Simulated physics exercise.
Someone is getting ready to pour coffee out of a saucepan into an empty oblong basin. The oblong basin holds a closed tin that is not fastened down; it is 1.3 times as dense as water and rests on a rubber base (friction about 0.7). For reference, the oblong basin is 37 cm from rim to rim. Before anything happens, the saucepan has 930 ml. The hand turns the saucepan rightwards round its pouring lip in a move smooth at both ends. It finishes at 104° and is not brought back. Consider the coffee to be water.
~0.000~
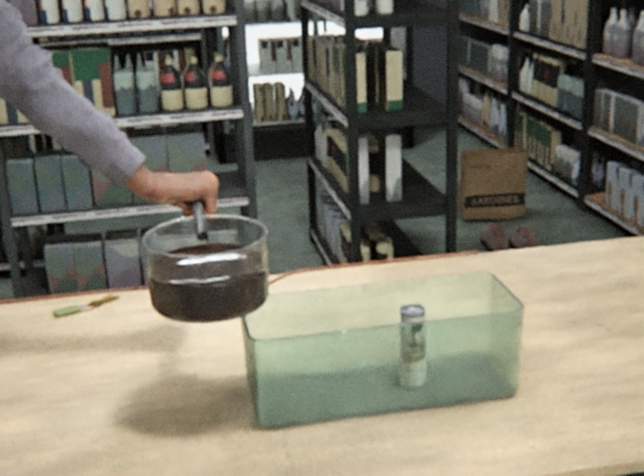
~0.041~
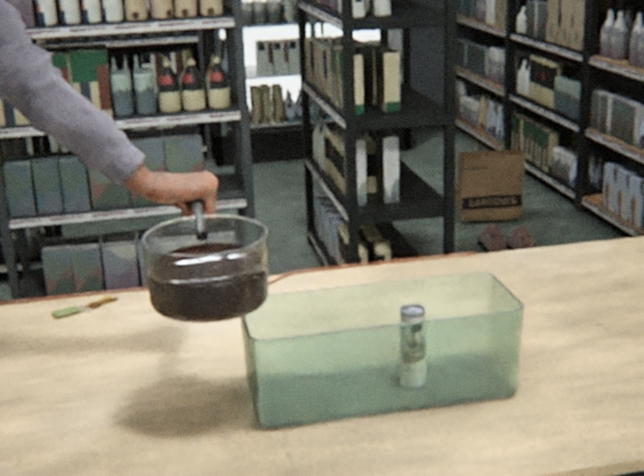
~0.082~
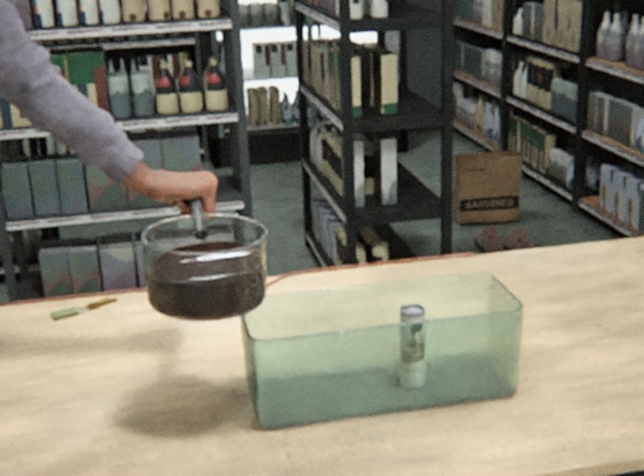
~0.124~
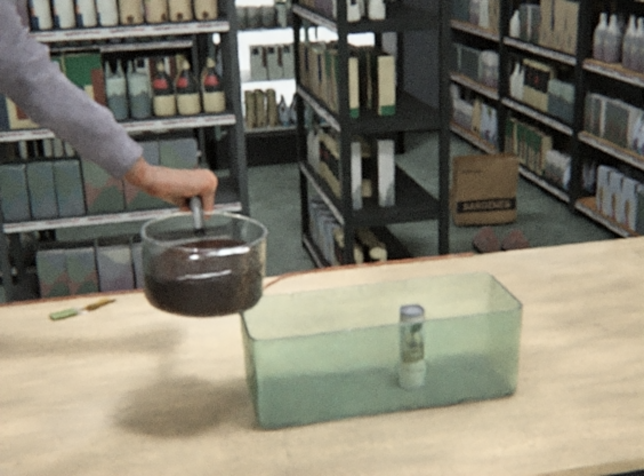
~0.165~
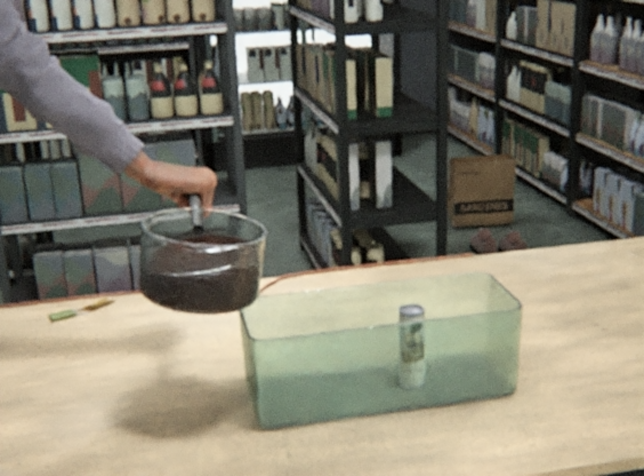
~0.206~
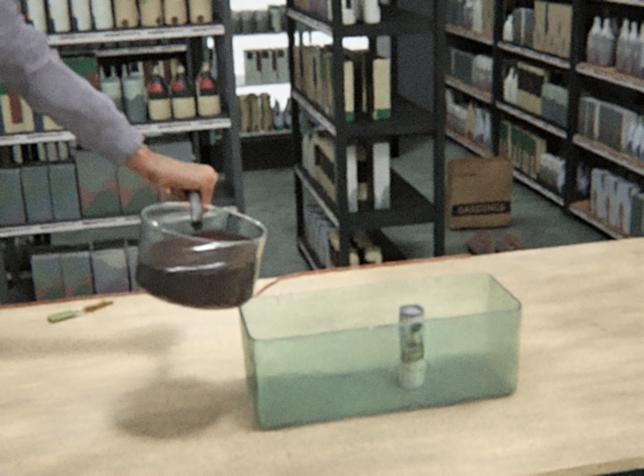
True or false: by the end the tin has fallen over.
False.
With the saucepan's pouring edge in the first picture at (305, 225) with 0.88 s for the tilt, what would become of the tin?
Then it tips over.
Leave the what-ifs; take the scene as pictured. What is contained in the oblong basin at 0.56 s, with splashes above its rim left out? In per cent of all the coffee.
The basin holds roughly 0 in a hundred parts at that moment.
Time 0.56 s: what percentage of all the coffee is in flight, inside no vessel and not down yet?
Around 20 percent.
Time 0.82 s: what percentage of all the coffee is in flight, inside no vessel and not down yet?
Close to 30 %.
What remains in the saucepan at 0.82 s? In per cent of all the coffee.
16 per cent or thereabouts.
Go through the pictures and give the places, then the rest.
In the first picture, it leans 0°; its right rim is at (266, 230); the coffee meets the walls at (149, 267) and (264, 256); the oblong basin's rim runs from (244, 320) to (508, 291); the tin's top is at (413, 313).
In the second picture, it leans 1°; its right rim is at (266, 230); the coffee meets the walls at (149, 267) and (264, 255).
In the third picture, it leans 2°; its right rim is at (266, 231); the coffee meets the walls at (147, 267) and (263, 253).
In the fourth picture, it leans 5°; its right rim is at (265, 231); the coffee meets the walls at (146, 266) and (262, 250).
In the fifth picture, it leans 9°; its right rim is at (265, 231); the coffee meets the walls at (142, 262) and (261, 246).
In the sixth picture, it leans 13°; its right rim is at (265, 231); the coffee meets the walls at (140, 257) and (259, 243).
After 0.56 s the tilt is 73° and 79 per cent is still to pour; the tin stands where it began.
After 0.82 s the tilt is 103° and 17 per cent is still to pour; the tin stands where it began.
After 1.09 s the tilt is 104° and 1 per cent is still to pour; the tin stands where it began.
After 1.38 s the tilt is 104° and 0 per cent is still to pour; the tin stands where it began.
In the end the tin stands where it began.
